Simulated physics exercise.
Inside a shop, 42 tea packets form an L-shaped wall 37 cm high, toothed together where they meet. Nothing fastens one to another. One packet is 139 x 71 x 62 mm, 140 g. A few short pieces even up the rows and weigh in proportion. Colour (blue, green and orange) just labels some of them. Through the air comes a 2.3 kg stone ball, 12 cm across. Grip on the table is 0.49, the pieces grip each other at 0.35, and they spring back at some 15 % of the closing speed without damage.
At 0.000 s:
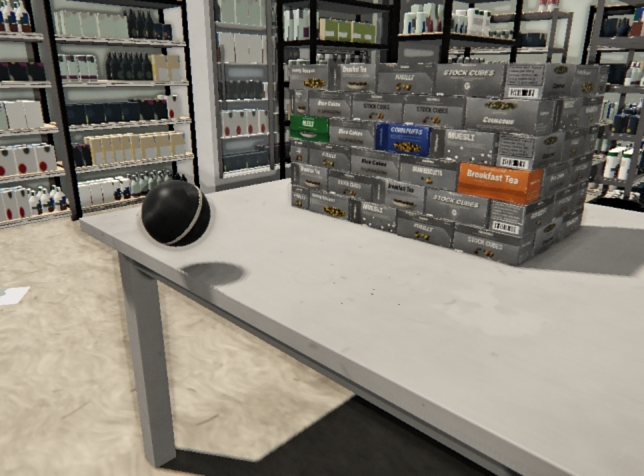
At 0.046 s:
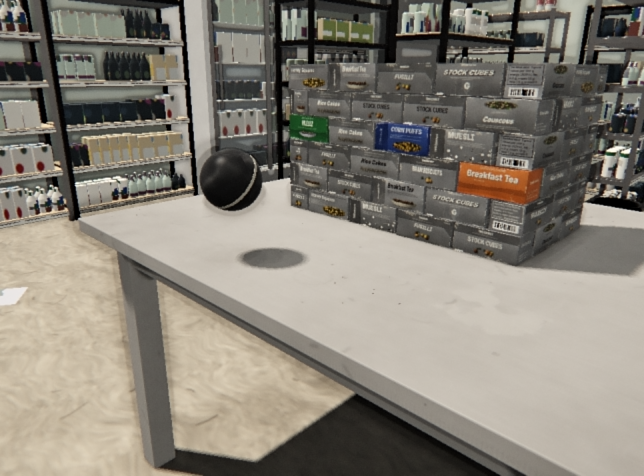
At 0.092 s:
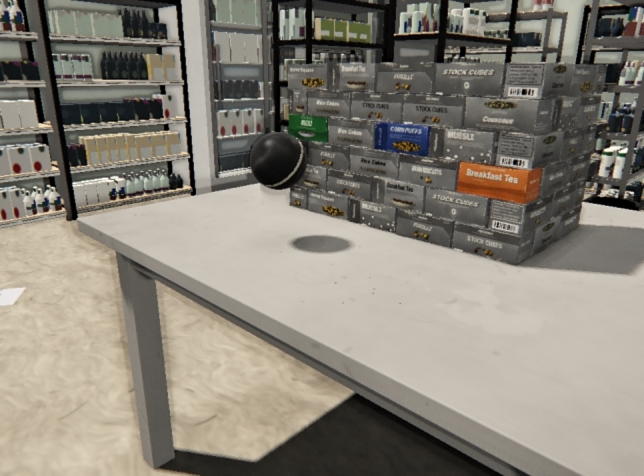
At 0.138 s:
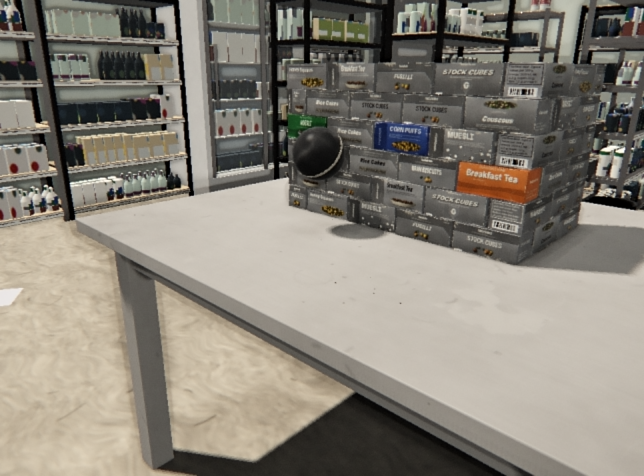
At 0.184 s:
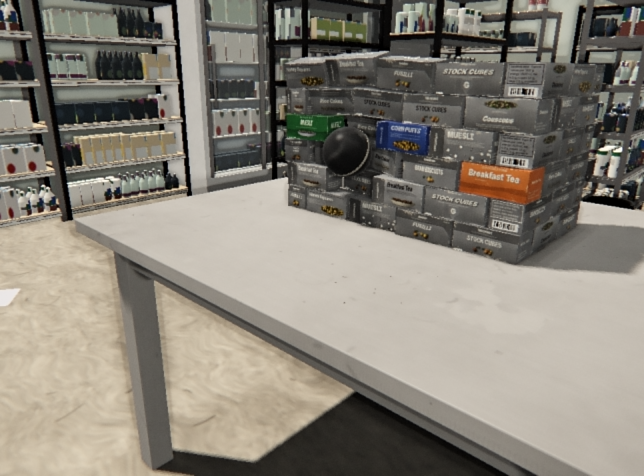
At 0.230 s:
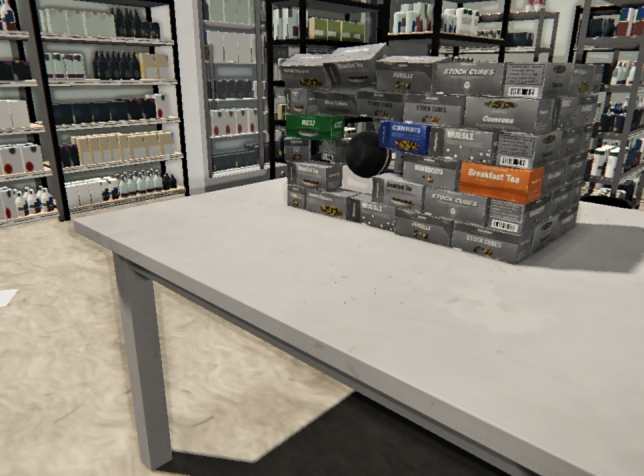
At first, a dark ball with a pale stripe hangs in the air left of a stacked wall of mostly grey tea packets on a shop table. It flies rightward and strikes the wall below the green and blue packets, then pushes in, shoving nearby packets back and tilting some along the top.
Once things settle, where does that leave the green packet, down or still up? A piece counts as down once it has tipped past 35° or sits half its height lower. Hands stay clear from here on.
In the end the green packet falls.
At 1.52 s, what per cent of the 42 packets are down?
By then 25 per cent.
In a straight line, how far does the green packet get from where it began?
About 38 cm.
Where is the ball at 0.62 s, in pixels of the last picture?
At about (459, 164).
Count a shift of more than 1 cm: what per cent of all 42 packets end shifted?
It is 30 per cent.
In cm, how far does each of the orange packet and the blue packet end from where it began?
About: Orange 0, blue 2.
By 0.32 s, ball still moving; 5 of the 42 packets down; green packet tilted 5°; blue packet moved 16 mm.
By 0.62 s, ball still moving; 6 of the 42 packets down; green packet tilted 8°; blue packet tilted 7°.
By 0.98 s, ball still moving; 11 of the 42 packets down; green packet tilted 46°, 21 mm lower; blue packet moved 16 mm.
By 1.52 s, ball still moving; 11 of the 42 packets down; green packet on its side; blue packet moved 17 mm.
When it is over (2.4 s), ball rolling away; 12 of the 42 packets down; green packet 19 cm lower; blue packet moved 17 mm; orange packet moved 7 mm. In pixels of the last frame, middles, green packet near (321, 173), blue packet near (412, 136).
